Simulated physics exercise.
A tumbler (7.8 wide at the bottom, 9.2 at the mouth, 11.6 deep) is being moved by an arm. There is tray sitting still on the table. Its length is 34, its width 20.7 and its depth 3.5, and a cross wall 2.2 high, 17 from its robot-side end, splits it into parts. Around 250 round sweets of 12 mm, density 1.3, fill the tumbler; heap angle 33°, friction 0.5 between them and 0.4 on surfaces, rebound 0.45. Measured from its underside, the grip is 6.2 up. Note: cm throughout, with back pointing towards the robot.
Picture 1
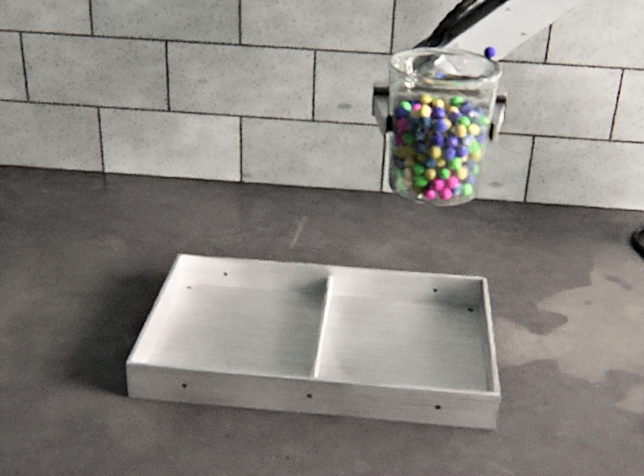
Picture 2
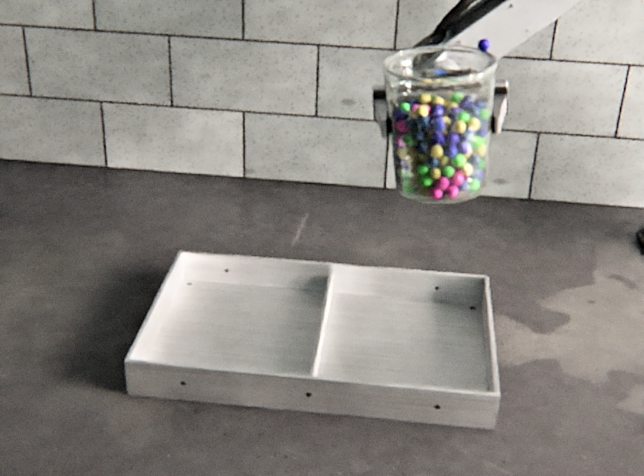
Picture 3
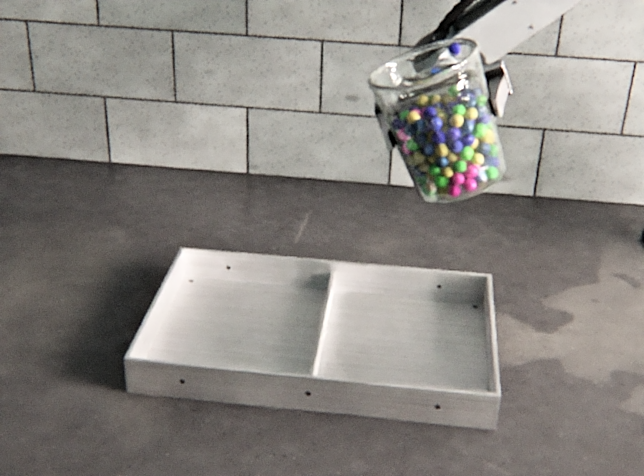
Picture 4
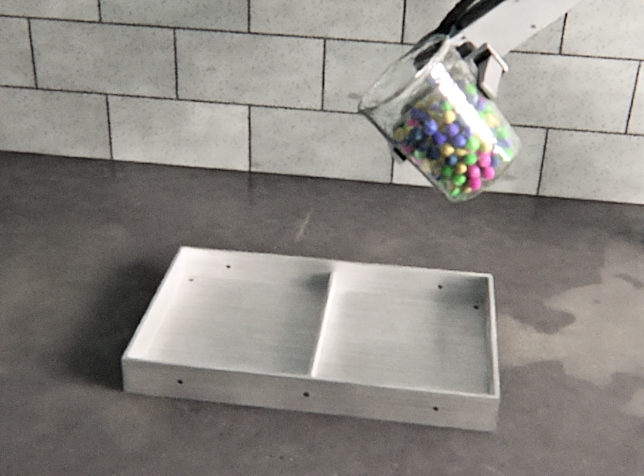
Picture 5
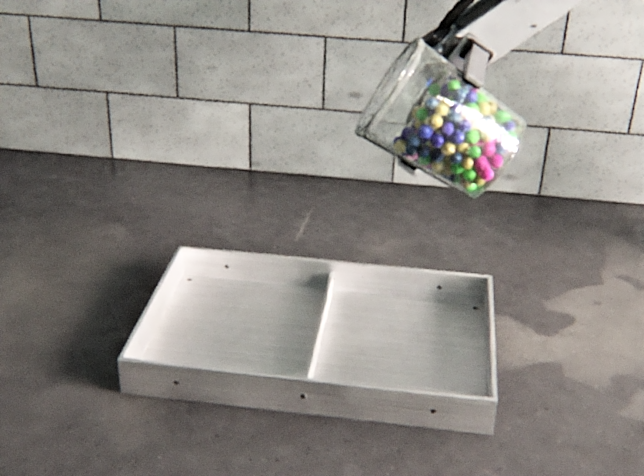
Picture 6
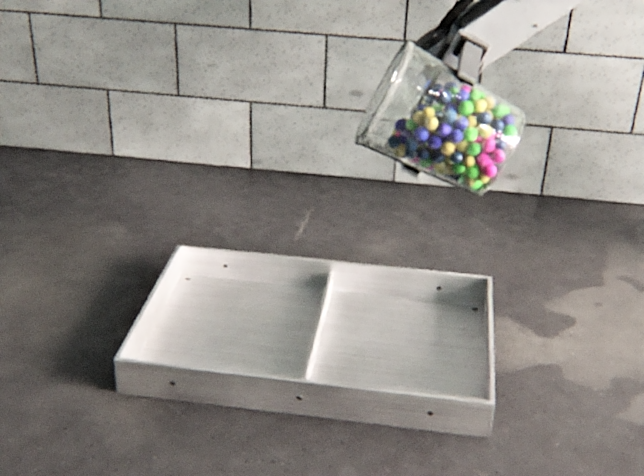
At the start, a clear tumbler partly filled with small colourful balls hangs nearly upright from a robotic arm, above and behind a pale, empty two-part tray. The arm then tips the tumbler steadily until its mouth points left, and the balls shift inside while the tray stays still.
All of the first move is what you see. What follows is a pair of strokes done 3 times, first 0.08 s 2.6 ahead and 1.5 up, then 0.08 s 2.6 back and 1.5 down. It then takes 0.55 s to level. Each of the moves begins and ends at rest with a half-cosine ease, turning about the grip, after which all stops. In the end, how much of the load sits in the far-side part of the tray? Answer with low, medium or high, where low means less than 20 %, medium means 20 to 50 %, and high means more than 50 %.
Medium.
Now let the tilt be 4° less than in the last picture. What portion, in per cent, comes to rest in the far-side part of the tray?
Estimate: Close to 30 in a hundred.
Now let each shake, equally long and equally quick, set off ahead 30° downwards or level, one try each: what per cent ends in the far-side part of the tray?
I'd say close to 10 percent for the first and close to 25 percent for the second.
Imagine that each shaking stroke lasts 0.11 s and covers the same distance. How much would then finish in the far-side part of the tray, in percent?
Estimate: Near 20 per cent.
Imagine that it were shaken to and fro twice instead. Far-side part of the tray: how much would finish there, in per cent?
About 30 per cent, then.
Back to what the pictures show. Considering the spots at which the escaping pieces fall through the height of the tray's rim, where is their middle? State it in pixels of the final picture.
Estimated centre around (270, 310) in pixels.
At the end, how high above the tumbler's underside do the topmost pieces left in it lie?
7.5 cm.
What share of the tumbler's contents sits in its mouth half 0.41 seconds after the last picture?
Estimate: Around 50 %.
Then, 0.41 s on, tilted 66° forward, highest piece 29 above the table; 167 in the tumbler, 43 in the far-side part, 1 on the table or floor, 36 in flight or on a rim.
Then, 0.82 s on, tilted 20° forward, highest piece 29 above the table; 140 in the tumbler, 94 in the far-side part, 6 in the robot-side part, 6 on the table or floor, 1 in flight or on a rim.
Then, 1.23 s on, level, highest piece 27 above the table; 140 in the tumbler, 95 in the far-side part, 6 in the robot-side part, 6 on the table or floor.
Then, 2.28 s on, level, highest piece 27 above the table; 140 in the tumbler, 95 in the far-side part, 6 in the robot-side part, 6 on the table or floor.
In the end, 140 in the tumbler, 95 in the far-side part, 6 in the robot-side part, 6 on the table or floor. That is 38 % in the far-side part of the tray.
